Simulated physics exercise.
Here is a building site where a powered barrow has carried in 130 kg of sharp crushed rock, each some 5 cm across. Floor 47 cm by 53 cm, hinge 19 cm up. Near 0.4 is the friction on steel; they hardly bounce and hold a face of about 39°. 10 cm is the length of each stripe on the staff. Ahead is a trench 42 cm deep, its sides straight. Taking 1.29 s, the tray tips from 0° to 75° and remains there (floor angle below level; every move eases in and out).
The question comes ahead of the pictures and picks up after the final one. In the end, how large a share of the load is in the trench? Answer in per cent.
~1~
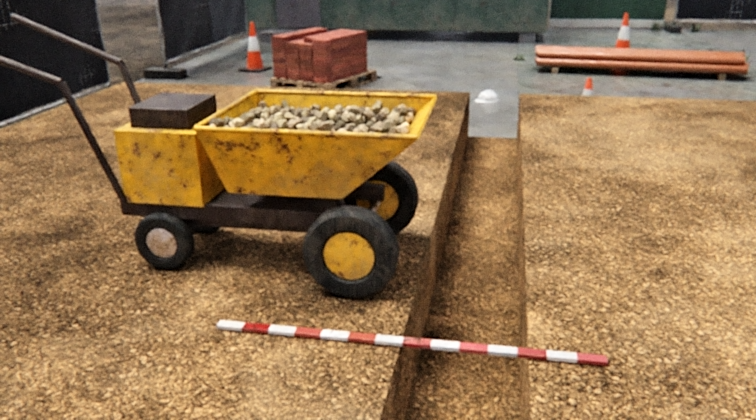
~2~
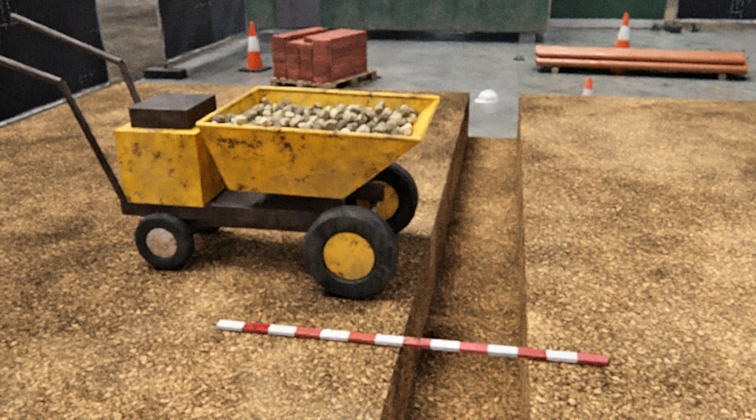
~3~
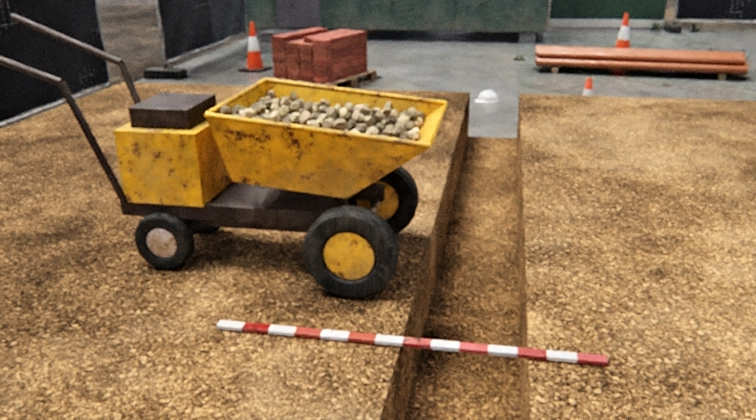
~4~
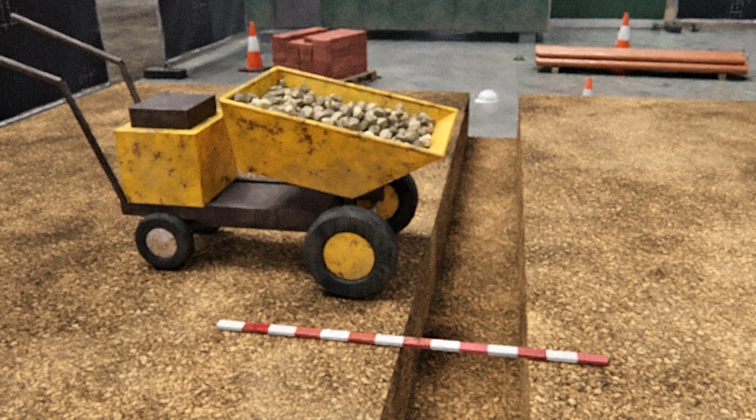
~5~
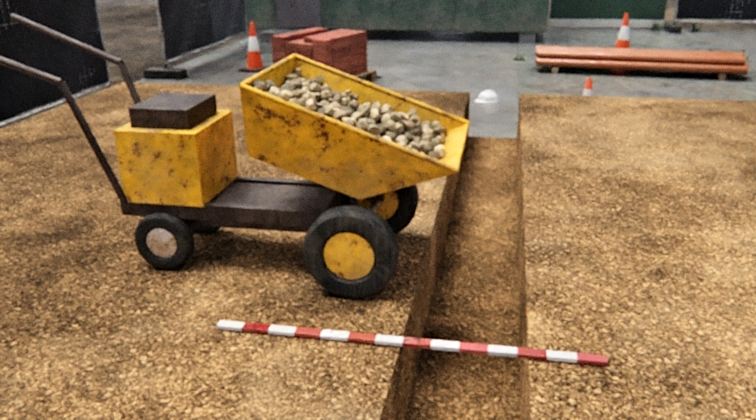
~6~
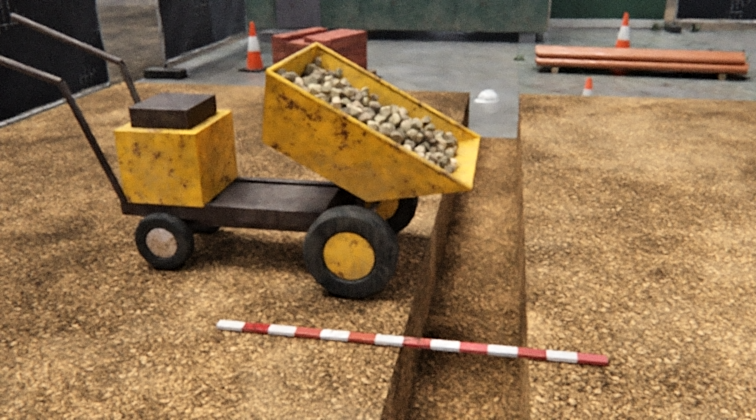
A share of roughly 68 %.
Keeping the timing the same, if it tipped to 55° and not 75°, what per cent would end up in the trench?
Near 40 per cent then.
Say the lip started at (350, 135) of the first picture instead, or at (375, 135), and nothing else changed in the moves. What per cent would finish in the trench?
I'd say some 100 per cent and some 100 per cent.
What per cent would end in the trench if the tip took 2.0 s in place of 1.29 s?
Estimate: About 70 %.
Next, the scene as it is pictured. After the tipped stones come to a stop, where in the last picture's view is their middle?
The middle should be near (506, 335).
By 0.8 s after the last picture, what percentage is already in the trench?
Around 30 per cent of it.
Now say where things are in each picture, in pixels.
In the first picture, lip at (417, 138), floor tilted 0°, highest stones at (336, 112).
In the second picture, the tray is at 1°, its lip at (421, 140); the top of the load is at (316, 111).
In the third picture, lip at (430, 146), floor tilted 6°, highest stones at (293, 106).
In the fourth picture, lip at (443, 156), floor tilted 12°, highest stones at (291, 95).
In the fifth picture, the tray is at 20°, its lip at (458, 171); the top of the load is at (299, 82).
In the sixth picture, lip at (471, 189), floor tilted 28°, highest stones at (316, 73).
Then, 0.4 s after the last picture the floor is at 63°, 98 % in the tray, 2 % in the trench; the foremost stones are at (515, 245).
Then, 0.8 s after the last picture the floor is at 75°, 48 % in the tray, 31 % in the trench, 21 % past the trench; the foremost stones are at (604, 273).
Then, 1.2 s after the last picture the floor is at 75°, 16 % in the tray, 52 % in the trench, 33 % past the trench; the foremost stones are at (677, 274).
Then, 3.2 s after the last picture the floor is at 75°, 0 % in the tray, 68 % in the trench, 32 % past the trench; the foremost stones are at (694, 284).
